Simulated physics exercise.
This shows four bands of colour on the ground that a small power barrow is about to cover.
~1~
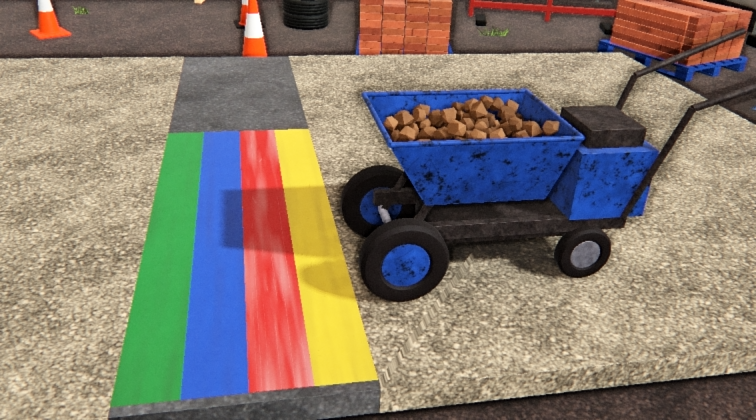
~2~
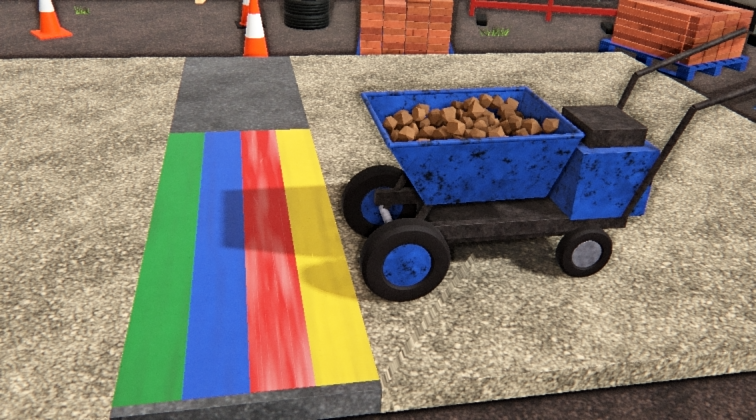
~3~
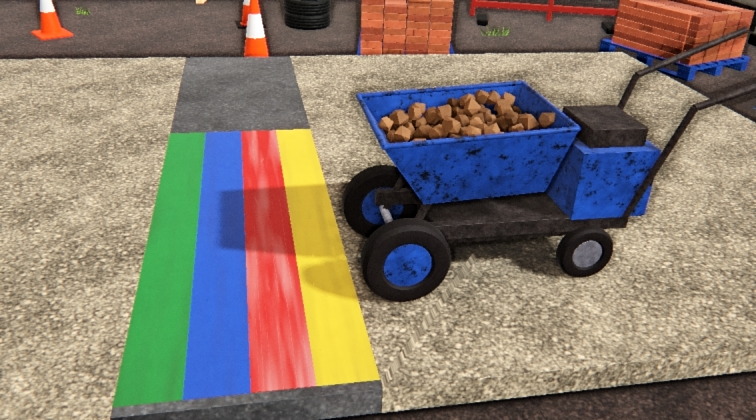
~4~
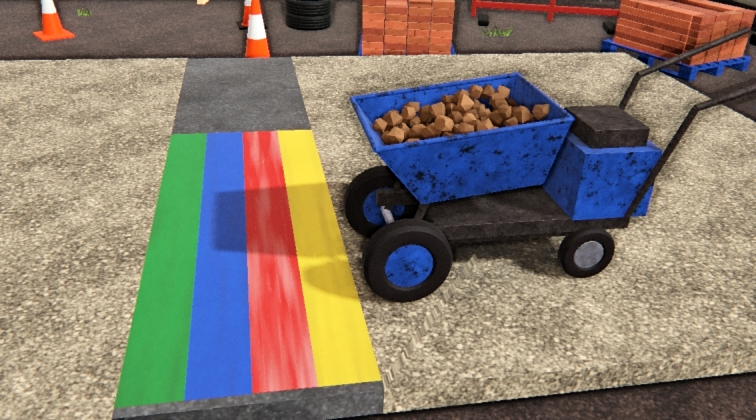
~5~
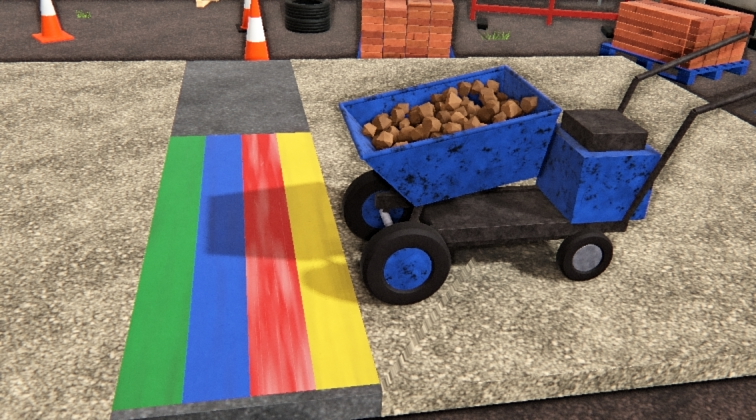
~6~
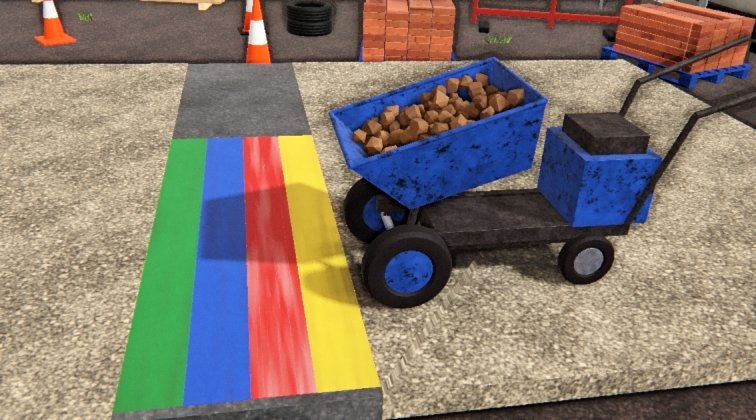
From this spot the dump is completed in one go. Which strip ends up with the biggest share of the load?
The blue strip.
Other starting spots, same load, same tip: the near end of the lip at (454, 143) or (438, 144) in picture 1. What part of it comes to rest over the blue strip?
Approximately 20 per cent and 20 per cent, in that order.
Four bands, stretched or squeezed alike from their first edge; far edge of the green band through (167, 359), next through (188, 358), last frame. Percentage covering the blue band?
First 40 in a hundred, then 30 in a hundred.
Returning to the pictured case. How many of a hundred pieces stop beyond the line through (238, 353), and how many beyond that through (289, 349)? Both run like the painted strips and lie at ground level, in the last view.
Some 60 and some 90 per cent, respectively.
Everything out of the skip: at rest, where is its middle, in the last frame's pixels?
The centre comes to rest close to (225, 273).
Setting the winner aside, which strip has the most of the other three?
The answer is the red one.
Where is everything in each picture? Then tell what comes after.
The first frame shows lip of the skip at (391, 145), level; top of the load at (483, 124), clay clods; yellow strip at (336, 333); red strip at (277, 338); blue strip at (216, 344); green strip at (153, 349).
The second frame shows lip of the skip at (390, 146), level; top of the load at (483, 123).
The third frame shows lip of the skip at (384, 147), tipped barely; top of the load at (479, 120).
The fourth frame shows lip of the skip at (376, 150), tipped a little; top of the load at (482, 124).
The fifth frame shows lip of the skip at (363, 157), tipped a little; top of the load at (485, 114).
The sixth frame shows lip of the skip at (350, 167), tipped clearly; top of the load at (474, 110); yellow strip at (339, 340); red strip at (280, 345); blue strip at (219, 350); green strip at (156, 355).
Soon, skip tipped steeply; all in the skip.
A while on, skip tipped right over; most in the skip; a stray few over the red strip; a small part over the blue strip; a stray few falling.
Towards the end, skip tipped right over; about a quarter in the skip; about a quarter over the red strip; about a third over the blue strip; about a quarter over the green strip; a small part off the paint.
Finally, skip tipped right over; a small part in the skip; a stray few over the yellow strip; about a quarter over the red strip; about a third over the blue strip; about a quarter over the green strip; a small part off the paint.
